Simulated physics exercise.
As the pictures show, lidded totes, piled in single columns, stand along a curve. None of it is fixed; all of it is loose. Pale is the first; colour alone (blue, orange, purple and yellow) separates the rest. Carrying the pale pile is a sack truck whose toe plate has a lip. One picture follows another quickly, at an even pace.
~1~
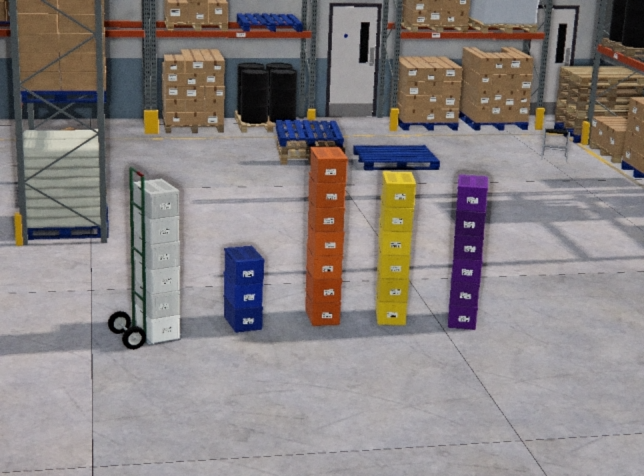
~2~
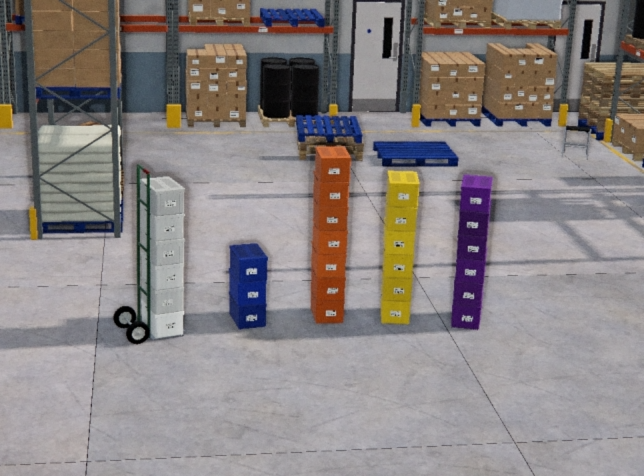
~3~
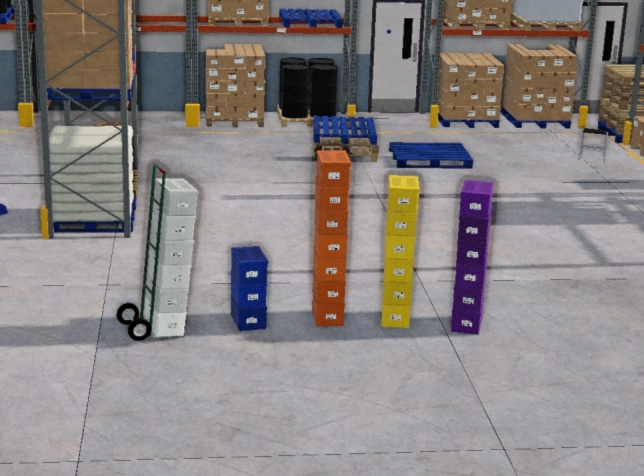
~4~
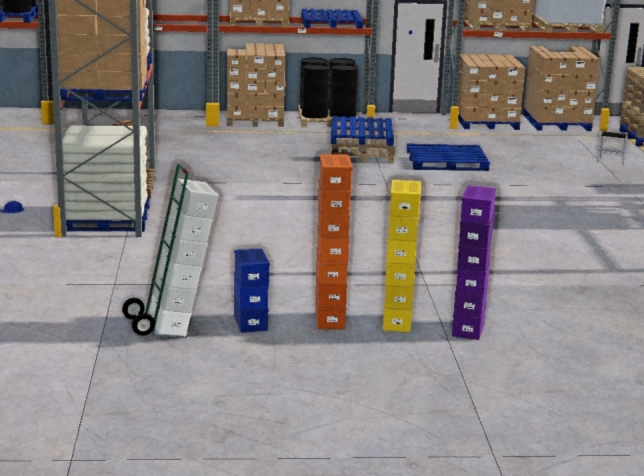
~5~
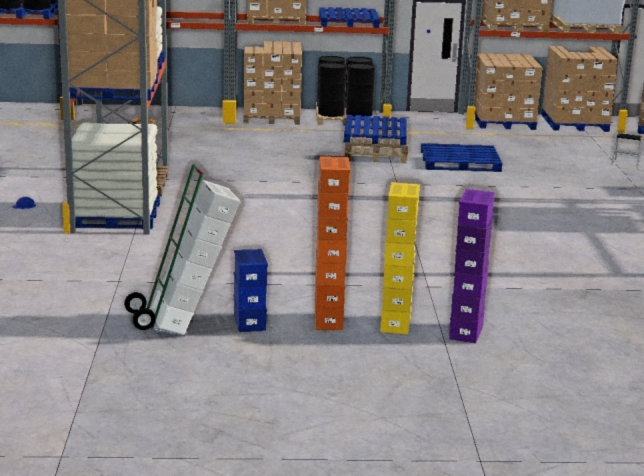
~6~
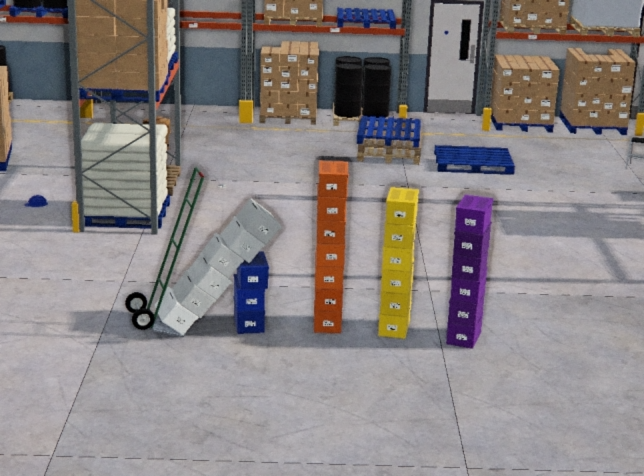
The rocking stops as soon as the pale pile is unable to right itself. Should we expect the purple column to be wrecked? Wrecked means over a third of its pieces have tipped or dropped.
No.
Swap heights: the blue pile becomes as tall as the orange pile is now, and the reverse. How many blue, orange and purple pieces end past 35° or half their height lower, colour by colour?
By colour: Blue 7, orange 2, purple 5.
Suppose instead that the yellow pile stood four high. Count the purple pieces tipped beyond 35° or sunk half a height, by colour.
I count purple 6.
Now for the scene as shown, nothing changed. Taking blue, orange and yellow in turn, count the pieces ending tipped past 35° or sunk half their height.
Count per pile - blue: 2; orange: 0; yellow: 0.
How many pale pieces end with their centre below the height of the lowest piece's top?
Total: 4.
Soon, 6 of the pale pile down; none of the 6 purple totes down (0 of 22 in all colours); top purple tote unmoved; top blue tote displaced a little.
A while on, 6 of the pale pile down; none of the 6 purple totes down (0 of 22 in all colours); top purple tote unmoved; top blue tote tipped barely.
Towards the end, 6 of the pale pile down; none of the 6 purple totes down (2 of 22 in all colours); top purple tote unmoved; top blue tote tipped well over, half its height lower.
Then, 6 of the pale pile down; none of the 6 purple totes down (2 of 22 in all colours); top purple tote unmoved; top blue tote tipped steeply, about its own height lower.
Finally, 6 of the pale pile down; none of the 6 purple totes down (2 of 22 in all colours); top purple tote unmoved; top blue tote tipped steeply, about its own height lower. Seen by the last camera, middles, top purple tote near (474, 215), top blue tote near (300, 294).
